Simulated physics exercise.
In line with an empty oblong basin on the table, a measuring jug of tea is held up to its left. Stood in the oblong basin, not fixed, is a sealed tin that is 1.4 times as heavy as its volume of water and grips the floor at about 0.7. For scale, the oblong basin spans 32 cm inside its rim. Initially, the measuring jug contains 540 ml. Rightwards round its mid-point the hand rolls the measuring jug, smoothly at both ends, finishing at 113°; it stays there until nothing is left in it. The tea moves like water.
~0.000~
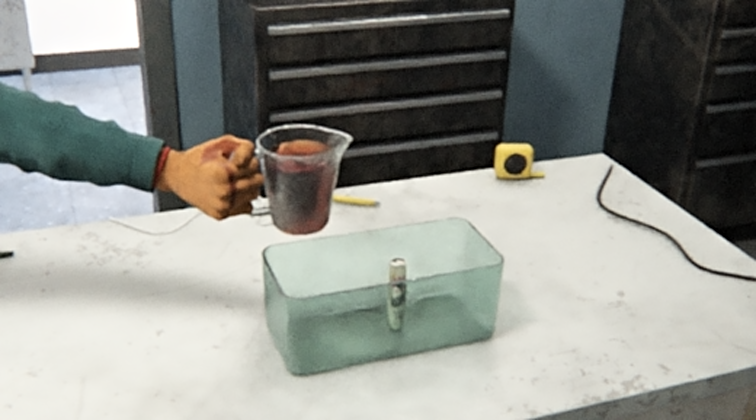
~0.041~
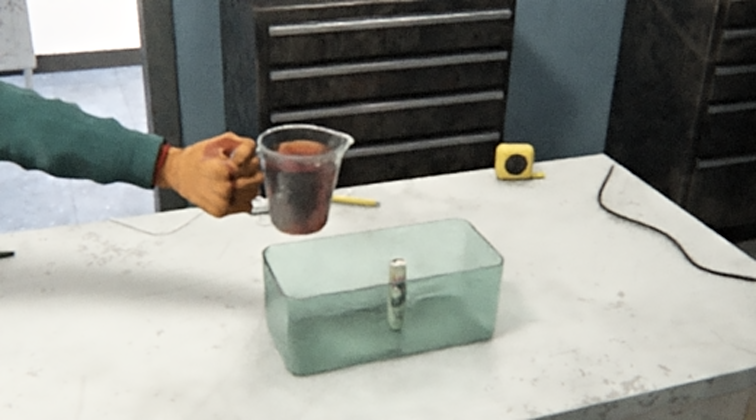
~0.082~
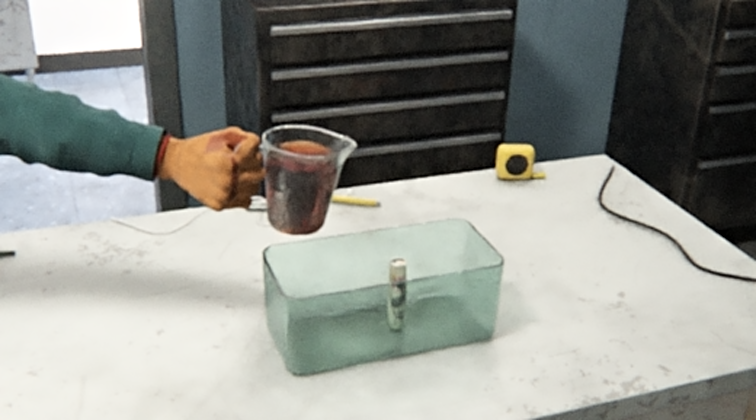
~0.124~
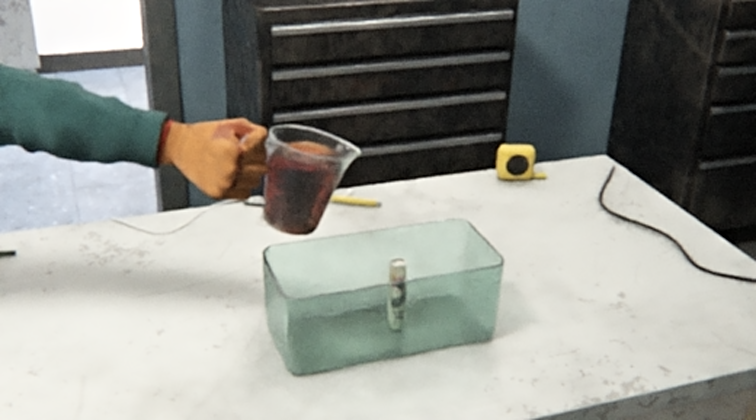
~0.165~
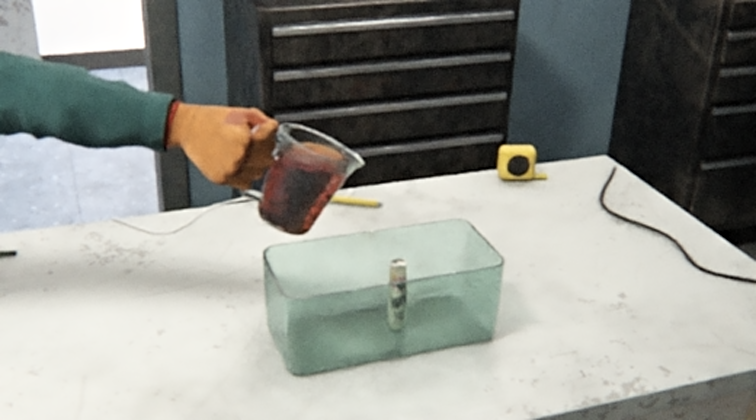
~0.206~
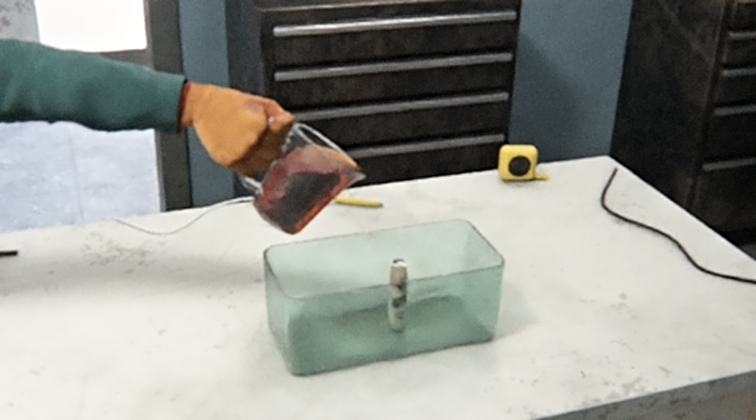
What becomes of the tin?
The tin is knocked over.
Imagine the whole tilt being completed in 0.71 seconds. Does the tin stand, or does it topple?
With that tilt, the tin tips.
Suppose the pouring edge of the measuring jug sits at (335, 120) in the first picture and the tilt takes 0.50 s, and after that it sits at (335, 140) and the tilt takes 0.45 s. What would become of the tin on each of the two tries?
Run one: It tumbles. Run two: It tumbles.
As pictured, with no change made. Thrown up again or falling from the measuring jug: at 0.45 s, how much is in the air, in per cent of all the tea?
24 %.
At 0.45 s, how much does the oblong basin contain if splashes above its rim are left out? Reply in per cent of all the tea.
About 36 per cent.
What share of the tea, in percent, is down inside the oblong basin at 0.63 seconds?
Near 88 per cent of the total.
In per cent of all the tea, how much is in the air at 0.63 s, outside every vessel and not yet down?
It comes to some 7 percent of the total.
Then, 0.45 s in, the tilt is 108° and 39 per cent is still to pour; the tin stands where it began.
Then, 0.63 s in, the tilt is 113° and 4 per cent is still to pour; the tin leans 14°.
Then, 0.82 s in, the tilt is 113° and 0 per cent is still to pour; the tin lies on its side.
Then, 1.02 s in, the tilt is 113° and 0 per cent is still to pour; the tin lies on its side.
Finally, the tin lies on its side.
